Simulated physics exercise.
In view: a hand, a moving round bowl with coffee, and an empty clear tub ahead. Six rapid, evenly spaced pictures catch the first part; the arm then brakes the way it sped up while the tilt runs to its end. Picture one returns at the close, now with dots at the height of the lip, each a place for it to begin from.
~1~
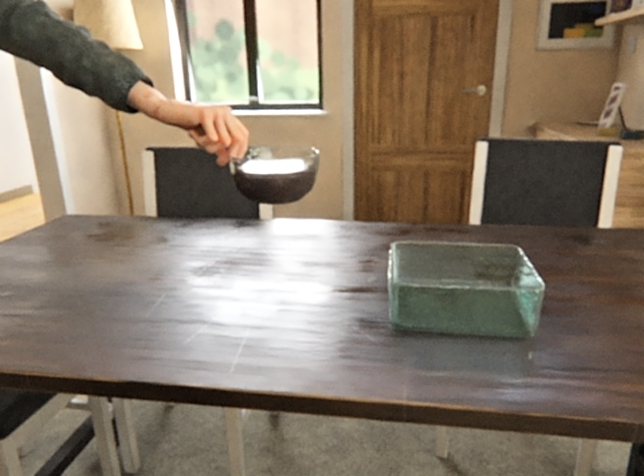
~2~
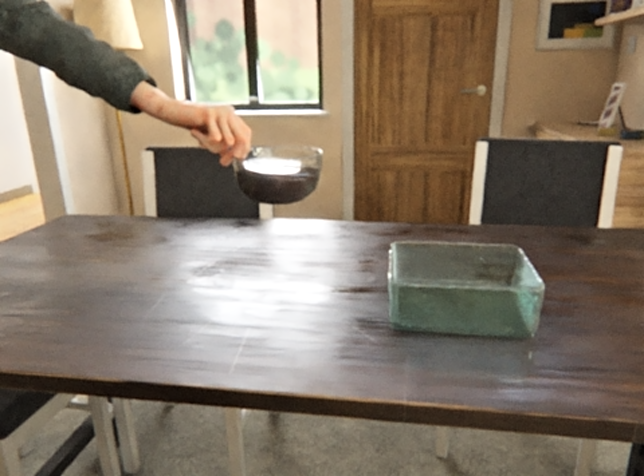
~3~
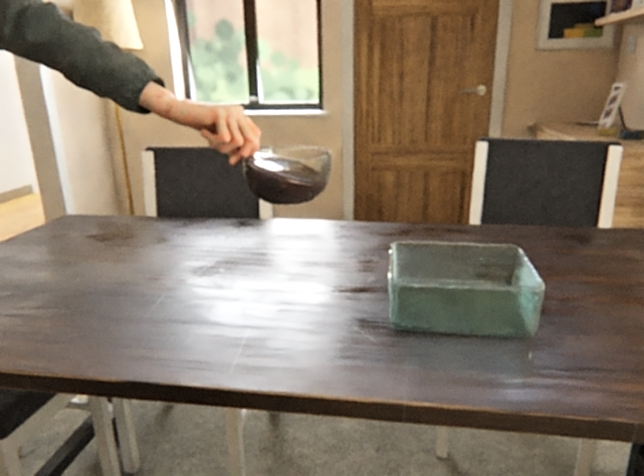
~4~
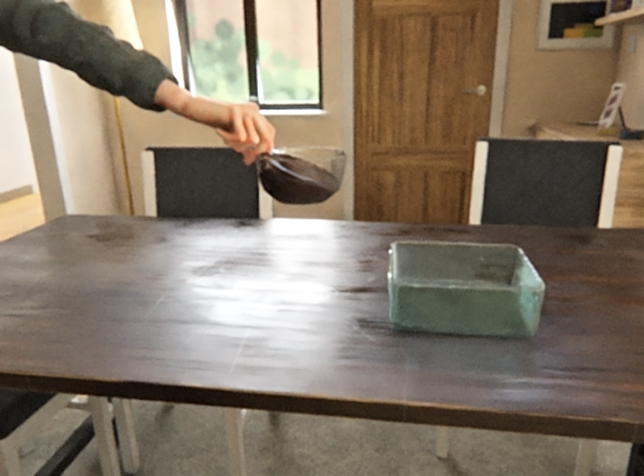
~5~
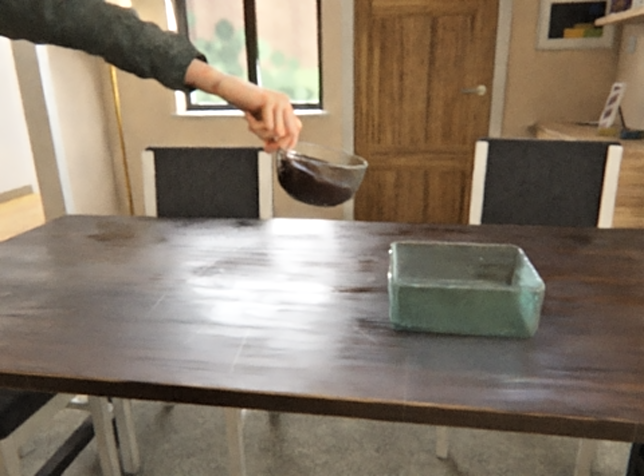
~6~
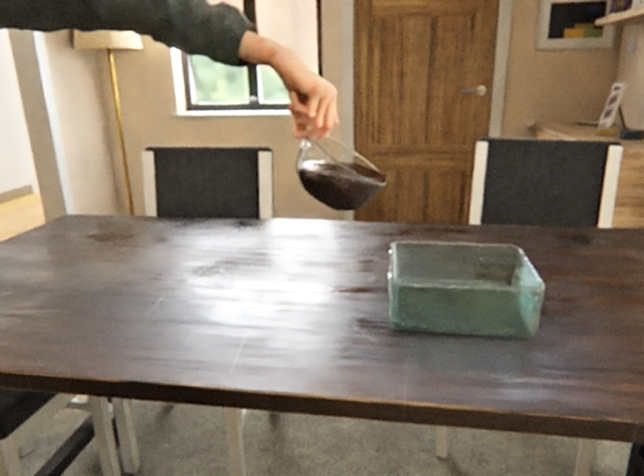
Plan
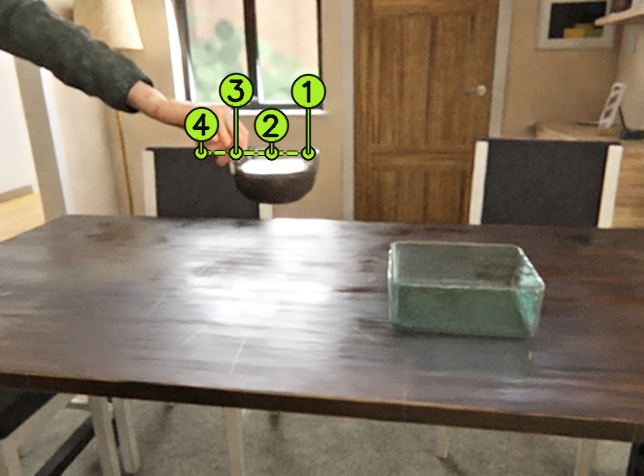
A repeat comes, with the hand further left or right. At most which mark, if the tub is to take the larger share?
Choose 2.
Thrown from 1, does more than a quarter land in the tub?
Yes, clearly.
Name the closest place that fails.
3.
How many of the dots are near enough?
Two.
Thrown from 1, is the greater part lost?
No, not at all.
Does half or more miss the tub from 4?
Yes, that goes wrong.
In lime, 1 at (308, 153); 2 at (271, 153); 3 at (236, 152); 4 at (201, 152).
With 1, about 69 % lands in the tub, 3 % falls short and 28 % goes beside or beyond.
With 2, about 64 % lands in the tub, 21 % falls short and 15 % goes beside or beyond.
With 3, about 17 % lands in the tub, 79 % falls short and 4 % goes beside or beyond.
With 4, about 0 % lands in the tub, 100 % falls short.
